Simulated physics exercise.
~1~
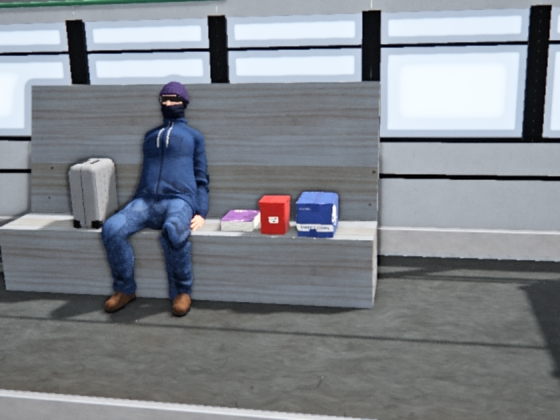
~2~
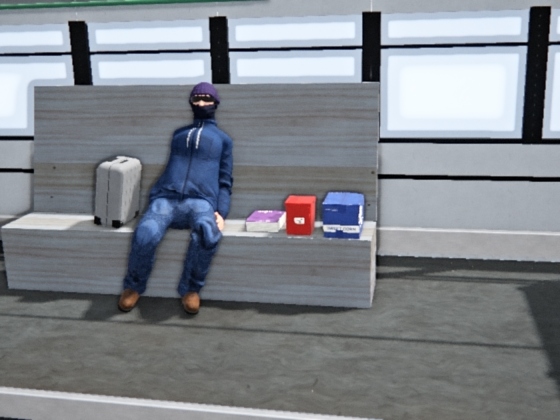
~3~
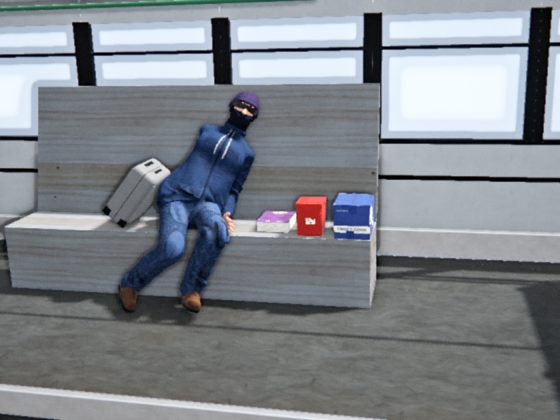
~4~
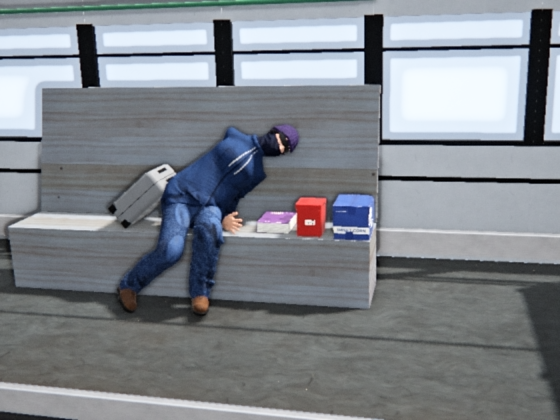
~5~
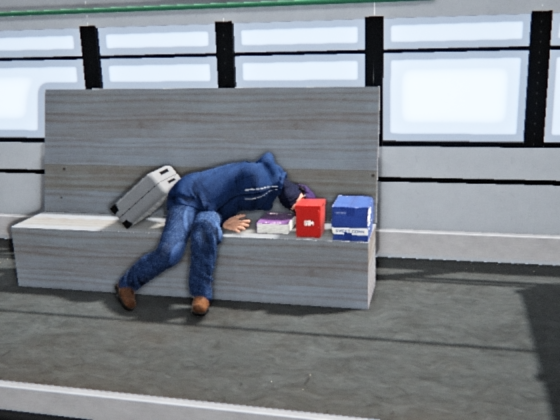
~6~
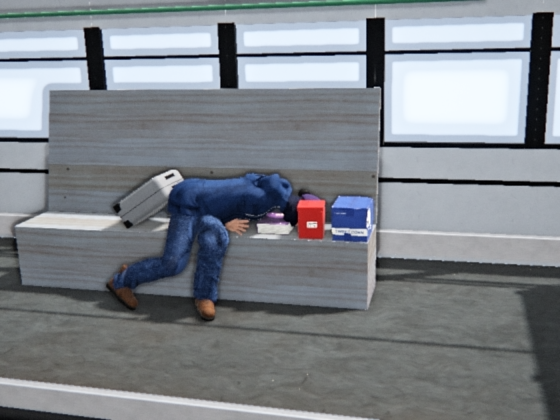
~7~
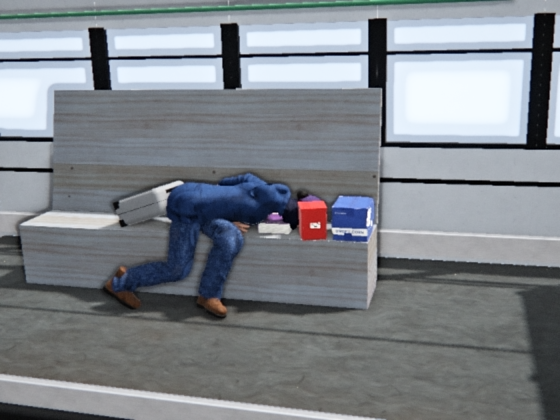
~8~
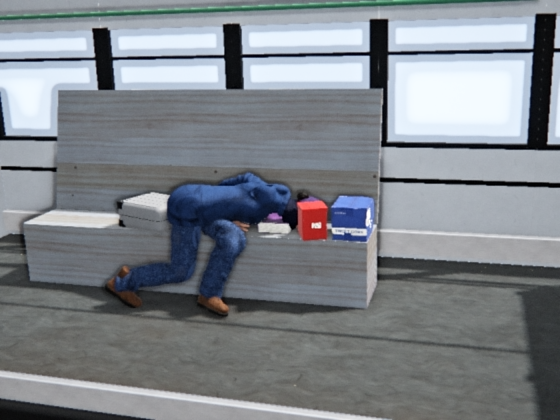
On a tram bench, a masked passenger slides right and slumps over a purple folder as a grey case tips flat behind.
